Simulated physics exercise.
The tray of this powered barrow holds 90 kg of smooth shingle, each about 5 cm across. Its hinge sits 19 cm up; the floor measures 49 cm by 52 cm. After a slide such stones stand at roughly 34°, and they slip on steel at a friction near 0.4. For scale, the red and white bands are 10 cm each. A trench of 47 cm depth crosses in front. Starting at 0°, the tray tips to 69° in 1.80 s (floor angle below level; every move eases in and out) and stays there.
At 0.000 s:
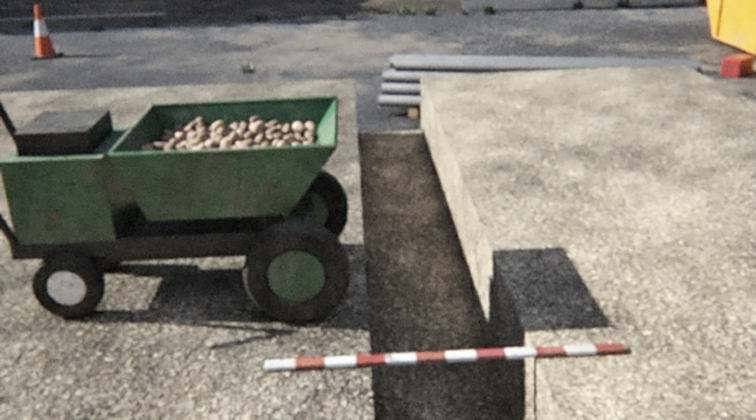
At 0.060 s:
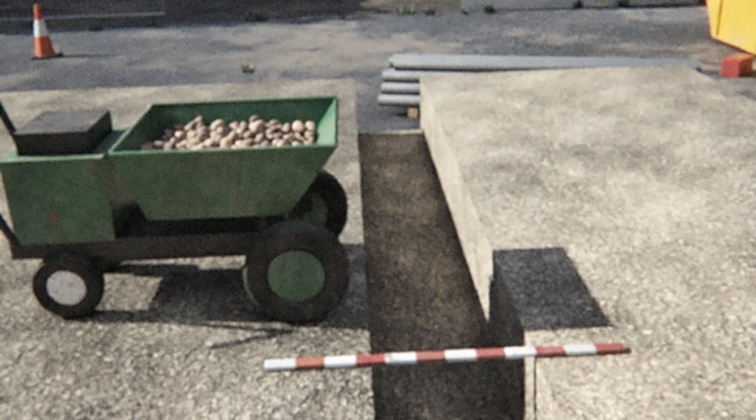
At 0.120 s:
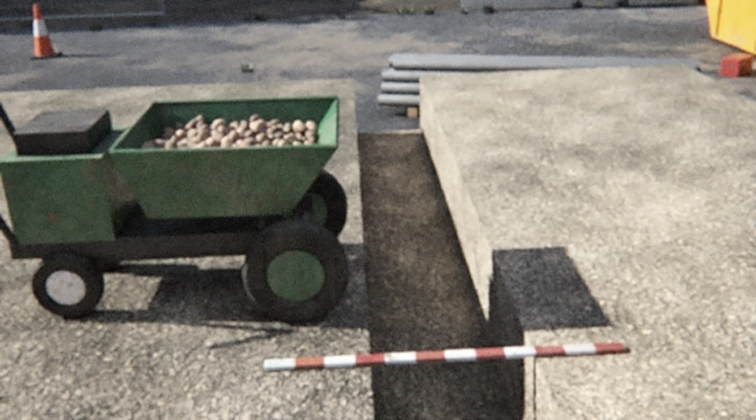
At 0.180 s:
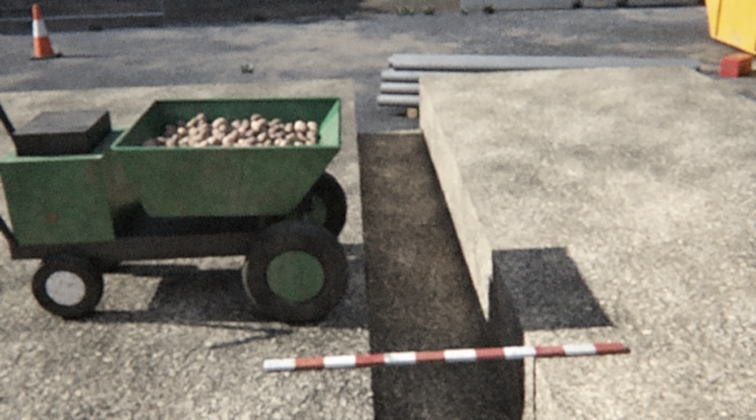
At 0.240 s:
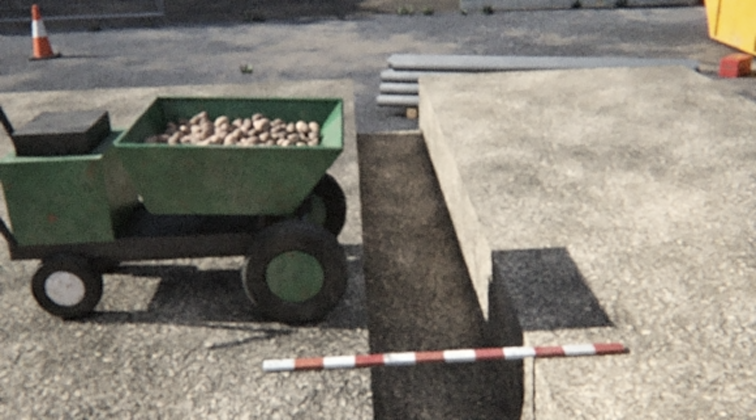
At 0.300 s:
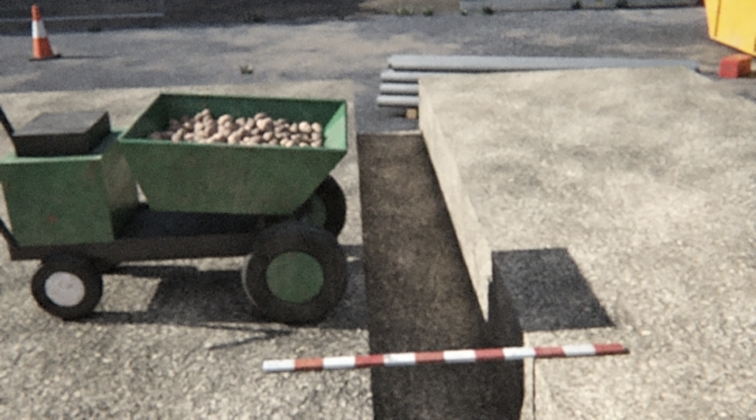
A green powered barrow loaded with smooth stones stood to the left of a trench, and its tray slowly tilted a little toward the right while the wheels and the striped pole stayed still.
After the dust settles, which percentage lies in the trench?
Roughly 97 per cent ends in the trench.
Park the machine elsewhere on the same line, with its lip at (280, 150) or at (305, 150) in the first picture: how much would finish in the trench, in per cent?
Near 100 per cent from the first place, 100 from the second.
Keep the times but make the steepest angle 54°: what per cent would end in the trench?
Then about 45 per cent.
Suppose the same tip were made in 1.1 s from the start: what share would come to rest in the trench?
It would be near 85 per cent.
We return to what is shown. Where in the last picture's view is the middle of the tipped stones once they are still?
Around (459, 361).
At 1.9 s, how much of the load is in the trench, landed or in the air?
Some 50 per cent.
After 1.4 s the floor is at 58°; 99 % in the tray, 1 % in the trench; the foremost stones are at (436, 198).
After 1.9 s the floor is at 69°; 45 % in the tray, 52 % in the trench, 2 % past the trench; the foremost stones are at (549, 279).
After 2.2 s the floor is at 69°; 21 % in the tray, 76 % in the trench, 3 % past the trench; the foremost stones are at (591, 284).
After 4.2 s the floor is at 69°; 0 % in the tray, 97 % in the trench, 3 % past the trench; the foremost stones are at (606, 295).
